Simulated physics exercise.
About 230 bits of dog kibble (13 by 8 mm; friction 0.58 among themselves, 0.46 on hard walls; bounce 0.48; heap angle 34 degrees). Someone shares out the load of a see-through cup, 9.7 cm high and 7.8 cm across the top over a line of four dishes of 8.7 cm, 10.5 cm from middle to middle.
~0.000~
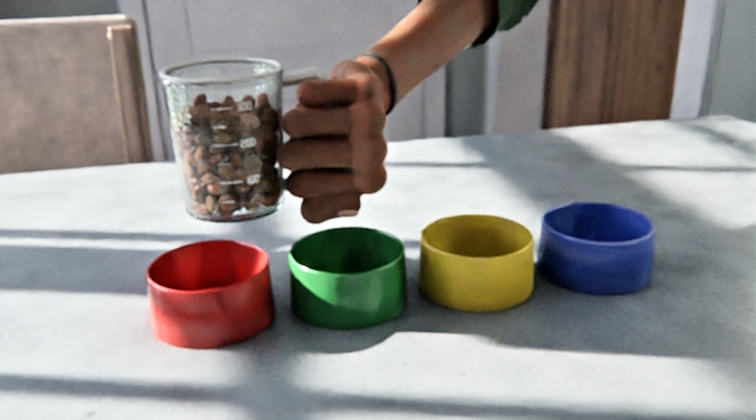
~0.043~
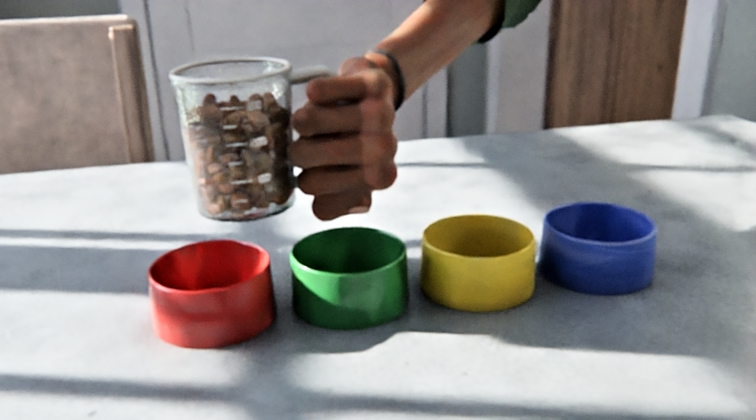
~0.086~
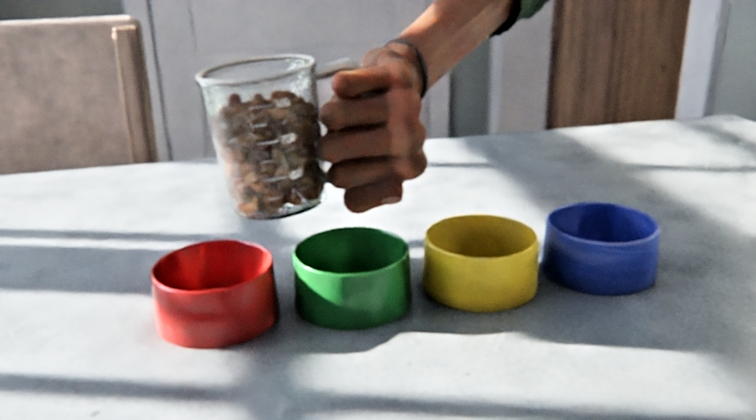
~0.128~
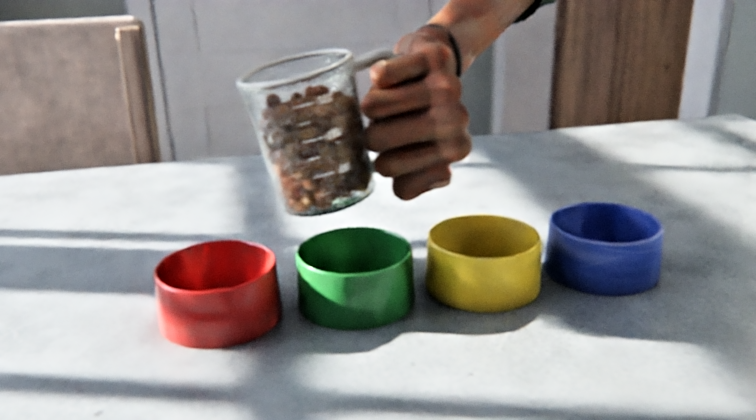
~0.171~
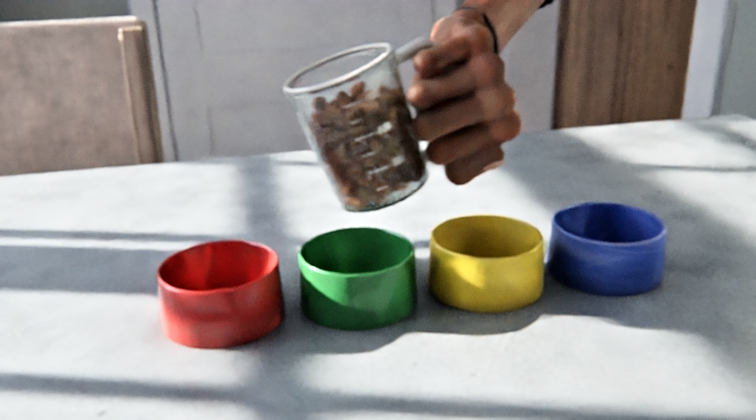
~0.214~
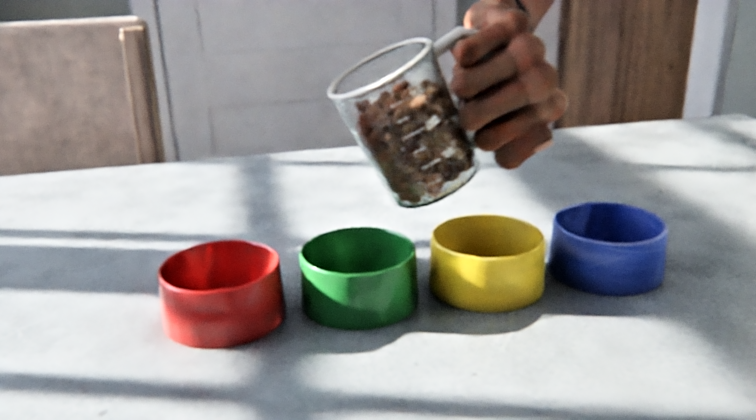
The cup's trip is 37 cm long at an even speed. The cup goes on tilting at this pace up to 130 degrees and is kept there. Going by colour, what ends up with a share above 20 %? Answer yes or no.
Red no, blue yes, green no, yellow no, counter yes.
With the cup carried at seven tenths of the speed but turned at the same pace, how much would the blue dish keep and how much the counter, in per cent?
Blue 60; counter 40.
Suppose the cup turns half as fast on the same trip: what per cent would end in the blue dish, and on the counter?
In that case blue 70, counter 30.
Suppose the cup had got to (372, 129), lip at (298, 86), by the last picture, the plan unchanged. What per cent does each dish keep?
Red 0; blue 70; green 0; yellow 0.
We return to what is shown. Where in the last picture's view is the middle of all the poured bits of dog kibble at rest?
Around (621, 249).
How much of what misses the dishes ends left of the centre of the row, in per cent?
Roughly 0 per cent.
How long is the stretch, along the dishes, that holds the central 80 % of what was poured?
About 10 cm.
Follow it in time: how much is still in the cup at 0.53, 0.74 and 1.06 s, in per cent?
About 100, 95, 10.
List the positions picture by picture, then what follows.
In the first picture, cup at (229, 139), tilt 0 degrees, lip at (162, 74), moved 0.0 cm; middle of the pieces at (223, 152); red dish at (208, 265); green dish at (347, 250); yellow dish at (477, 235); blue dish at (597, 222).
In the second picture, cup at (239, 139), tilt 1 degrees, lip at (172, 75), moved 0.6 cm; middle of the pieces at (234, 151).
In the third picture, cup at (268, 137), tilt 5 degrees, lip at (198, 78), moved 2.4 cm; middle of the pieces at (263, 150).
In the fourth picture, cup at (313, 134), tilt 11 degrees, lip at (240, 83), moved 5.4 cm; middle of the pieces at (309, 147).
In the fifth picture, cup at (362, 130), tilt 18 degrees, lip at (286, 89), moved 8.7 cm; middle of the pieces at (359, 143).
In the sixth picture, cup at (408, 126), tilt 25 degrees, lip at (331, 95), moved 12.1 cm; middle of the pieces at (407, 139); red dish at (219, 265); green dish at (358, 250); yellow dish at (487, 236); blue dish at (609, 222). The cup turns about 165 degrees a second and travels 79 cm a second.
Then, at 0.53 s, tilt 77 degrees; cup holds 100 %.
After 0.74 s, tilt 112 degrees; cup holds 95 %, blue 5 %.
After 1.06 s, tilt 130 degrees; cup holds 10 %, blue 65 %.
By 1.8 s all is still; red 0 %, blue 65 %, green 0 %, yellow 0 %, counter 35 %.
